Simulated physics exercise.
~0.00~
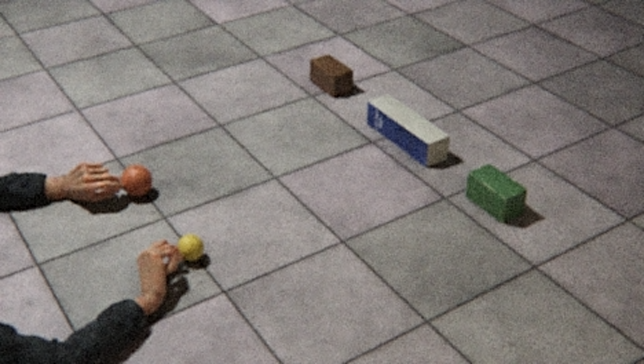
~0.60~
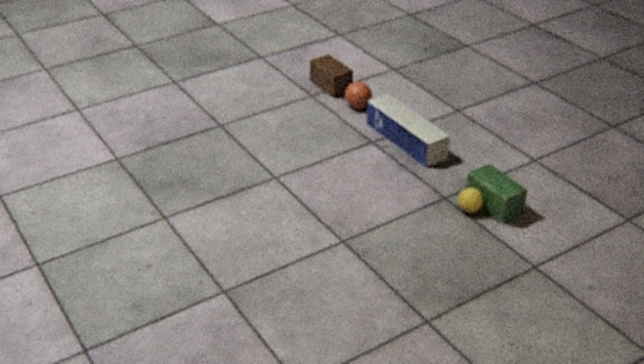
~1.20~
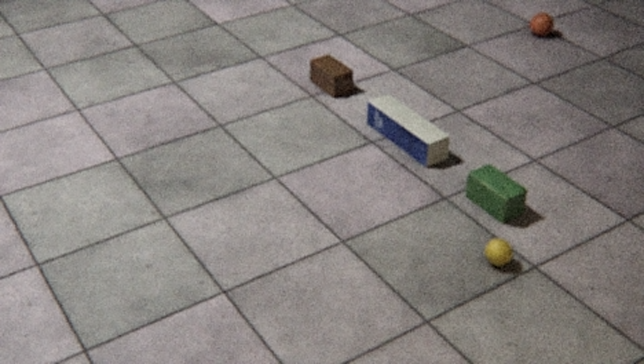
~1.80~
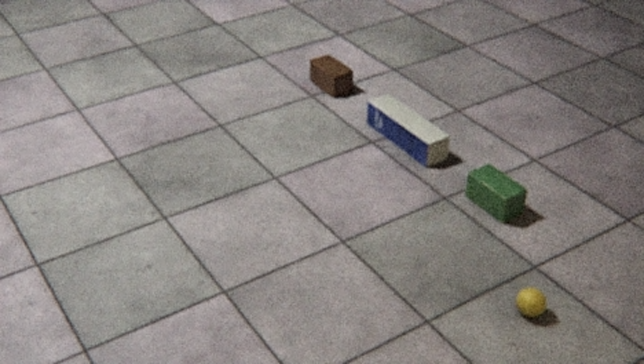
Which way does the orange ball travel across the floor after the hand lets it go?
The orange ball moves to the right, passing between the brown block and the blue one.
